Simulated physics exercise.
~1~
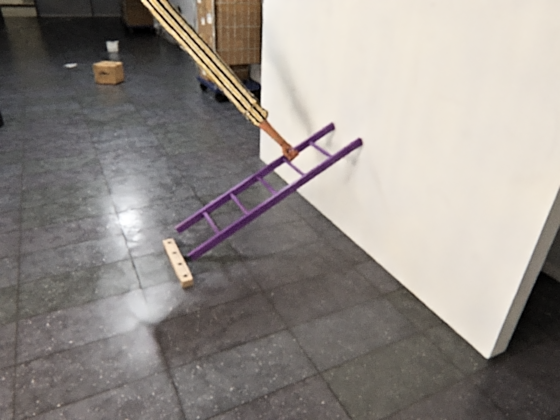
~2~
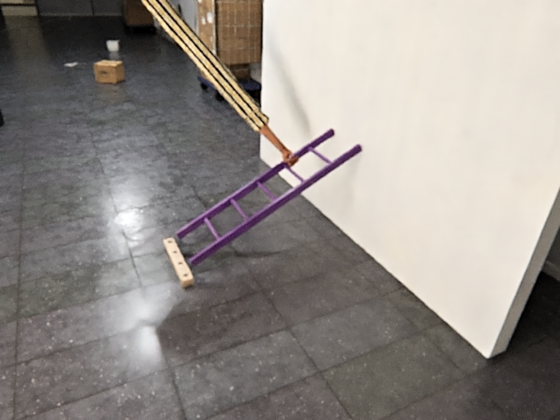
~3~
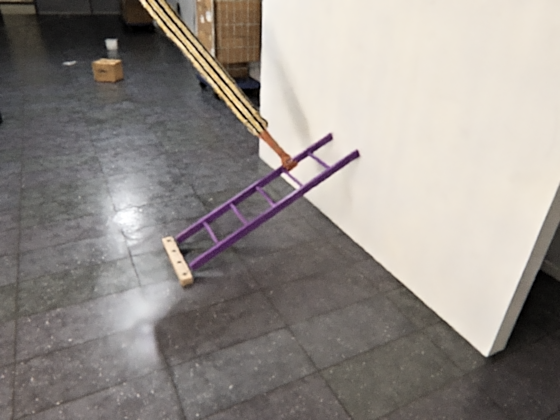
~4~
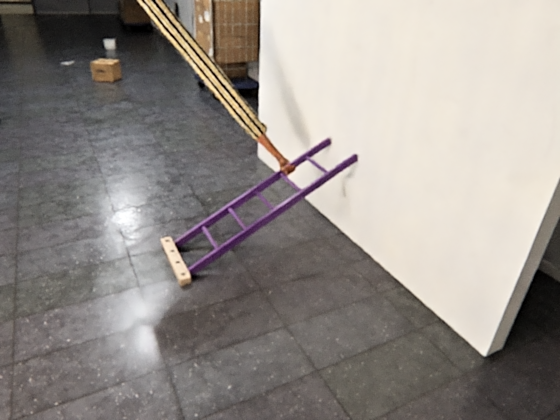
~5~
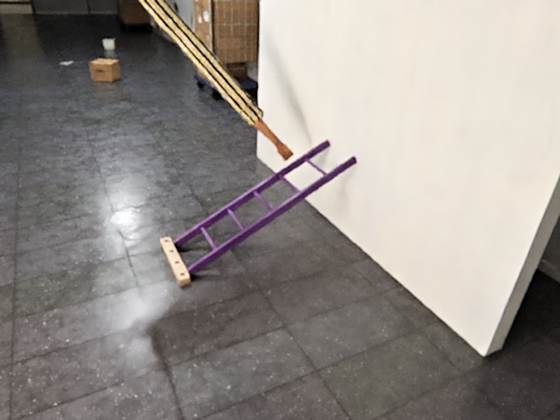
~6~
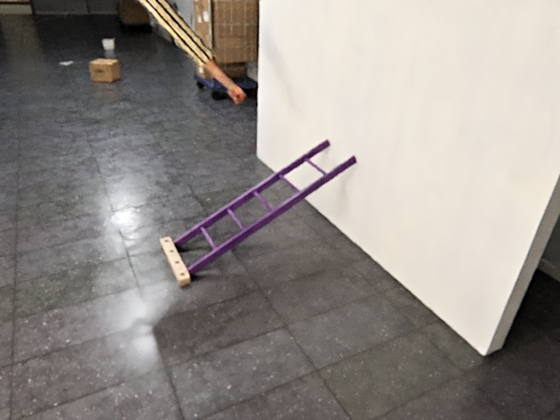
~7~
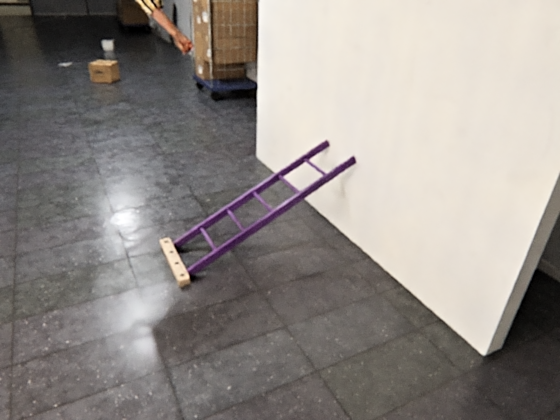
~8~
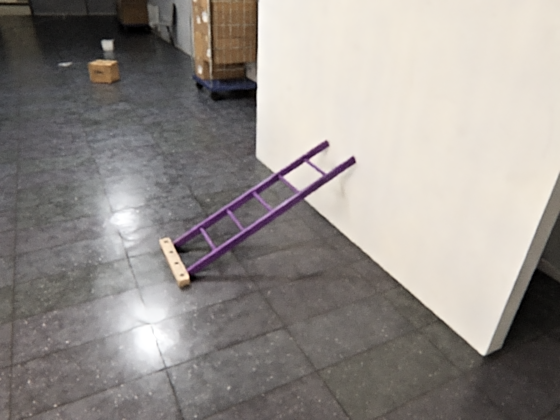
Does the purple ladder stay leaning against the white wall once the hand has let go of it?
Yes, the purple ladder holds its place against the wall, with its foot at the strip of wood, after the hand draws away.
